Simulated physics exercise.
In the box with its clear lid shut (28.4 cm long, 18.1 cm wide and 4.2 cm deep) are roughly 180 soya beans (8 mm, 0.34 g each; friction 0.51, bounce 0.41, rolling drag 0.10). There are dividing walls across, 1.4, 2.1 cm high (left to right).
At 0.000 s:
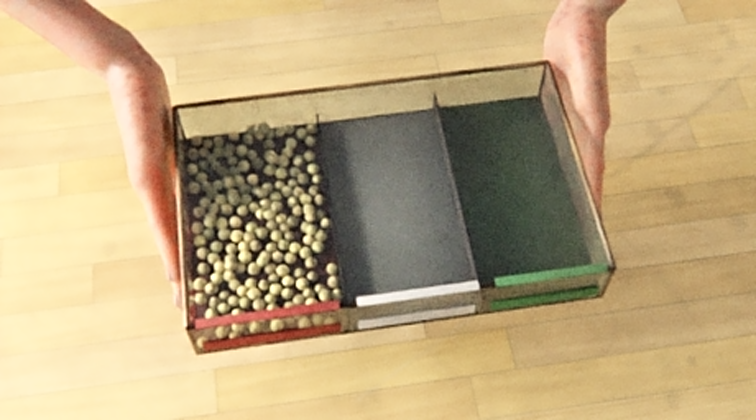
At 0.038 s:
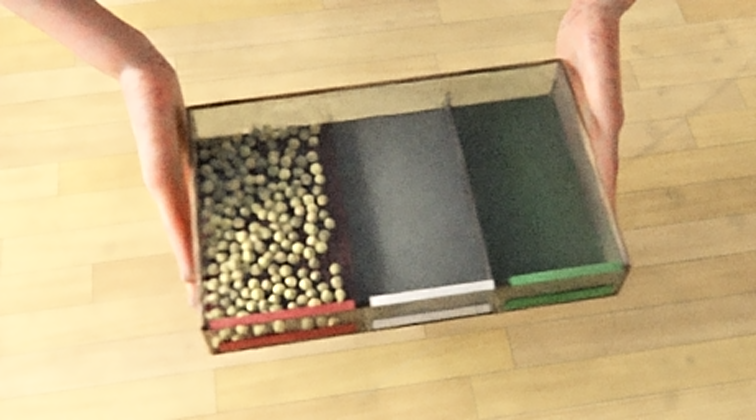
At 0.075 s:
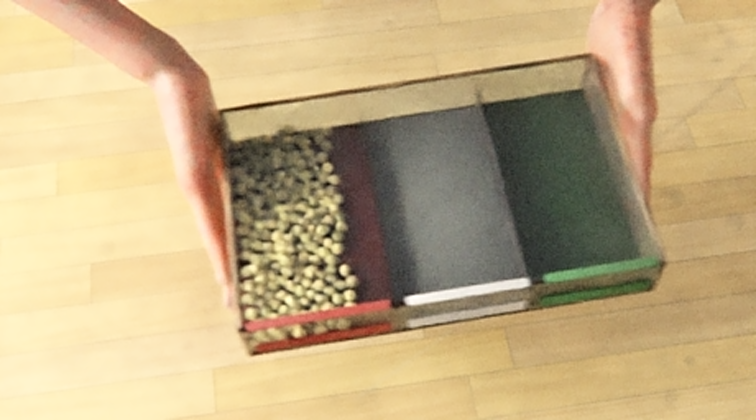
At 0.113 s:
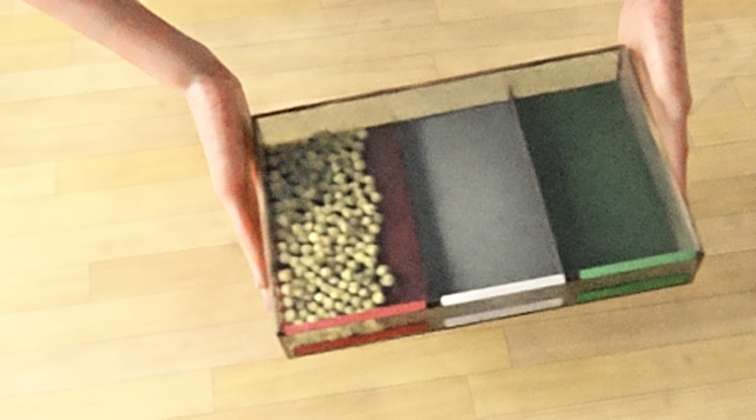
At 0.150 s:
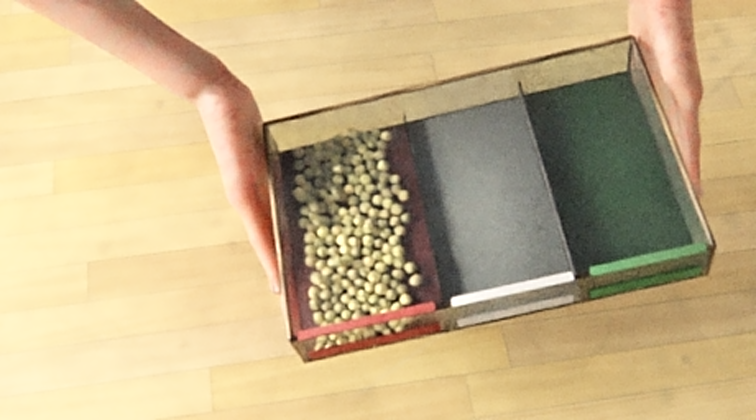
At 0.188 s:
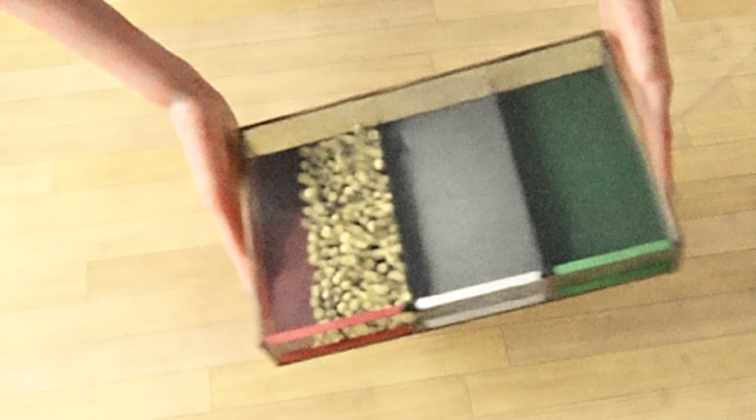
Two hands hold a shallow, clear-walled box by its left and right ends, seen from above over a pale wooden floor. Small round, pale yellow-green beans lie in the red left section, while the grey middle and green right sections are empty. The hands shift the box right, then back left, tilting it increasingly with its left side lower, as the beans bunch leftward, then slide right against the first divider.
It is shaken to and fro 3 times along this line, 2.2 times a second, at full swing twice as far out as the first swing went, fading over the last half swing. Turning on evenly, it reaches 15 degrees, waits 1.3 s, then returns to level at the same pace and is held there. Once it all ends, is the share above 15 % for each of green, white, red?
Green compartment: No, white compartment: Yes, red compartment: Yes.
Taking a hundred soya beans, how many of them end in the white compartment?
It works out to around 20 per cent.
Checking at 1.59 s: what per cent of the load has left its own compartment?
I'd put it near 25 percent at that time.
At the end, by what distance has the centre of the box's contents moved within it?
Around 0.5 centimetres.
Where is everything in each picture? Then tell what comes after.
In the first picture, box at (404, 300); tilt 0 degrees; moved 0.0 cm; red 100 %.
In the second picture, box at (419, 300); tilt 1 degrees; moved 1.0 cm.
In the third picture, box at (454, 298); tilt 3 degrees; moved 3.5 cm.
In the fourth picture, box at (490, 297); tilt 6 degrees; moved 6.1 cm; low side left.
In the fifth picture, box at (499, 296); tilt 10 degrees; moved 6.9 cm; low side left.
In the sixth picture, box at (466, 298); tilt 13 degrees; moved 4.8 cm; low side left; red 100 %. It turns about 120 degrees a second.
After 0.73 s, tilt 15 degrees; white 25 %, red 75 %; middle of all pieces near (205, 233).
After 1.17 s, tilt 15 degrees; white 35 %, red 65 %; middle of all pieces near (238, 232).
After 1.59 s, tilt 15 degrees; white 20 %, red 75 %; middle of all pieces near (284, 238).
After 1.98 s, tilt 0 degrees; white 20 %, red 75 %; middle of all pieces near (256, 228).
By 2.2 s all is still; green 0 %, white 20 %, red 75 %.
